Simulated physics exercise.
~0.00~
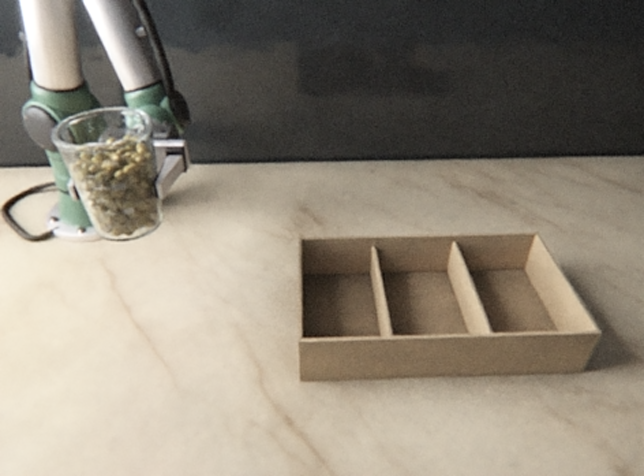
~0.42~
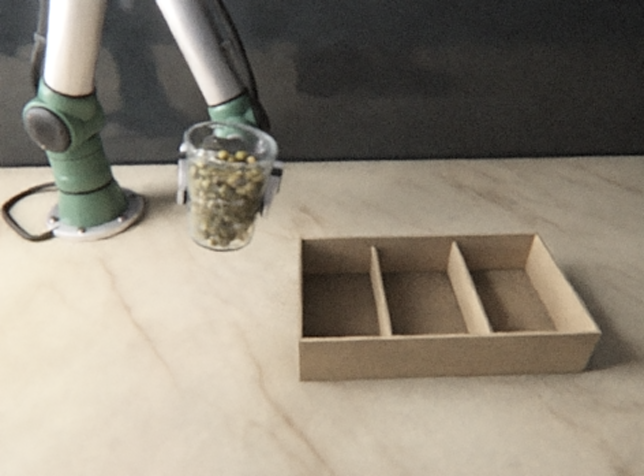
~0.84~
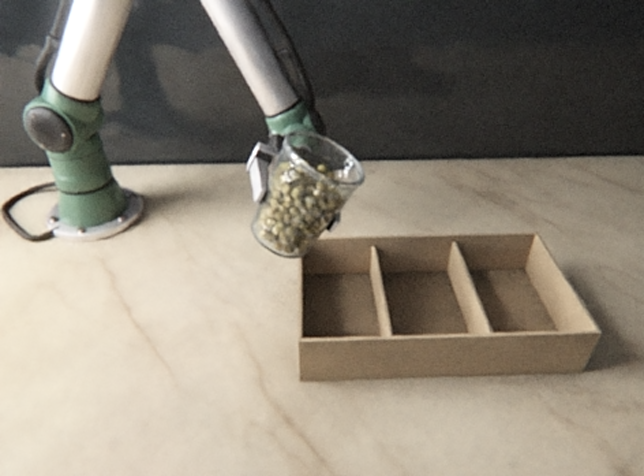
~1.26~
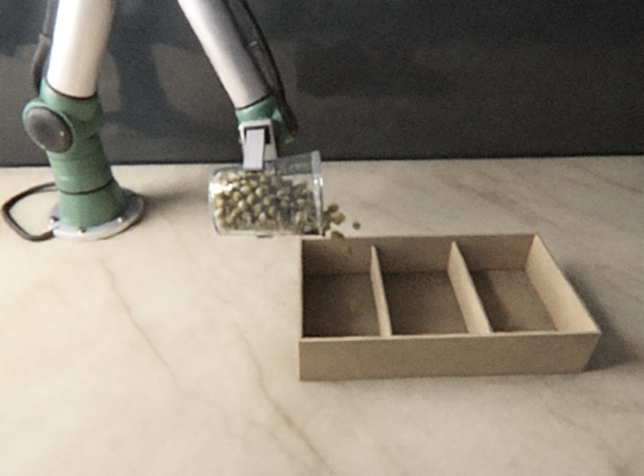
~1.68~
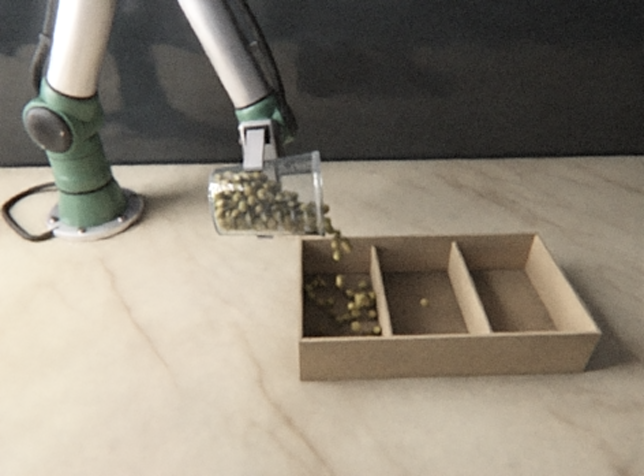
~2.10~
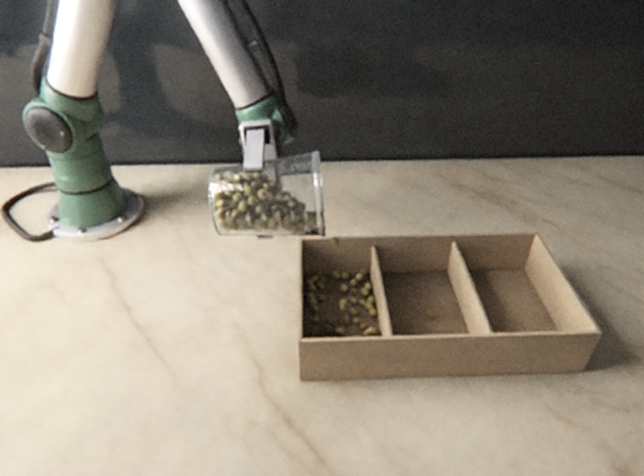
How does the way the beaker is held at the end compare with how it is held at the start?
At the start the beaker is held upright, while at the end it lies on its side in the robot's grip with its mouth facing right.
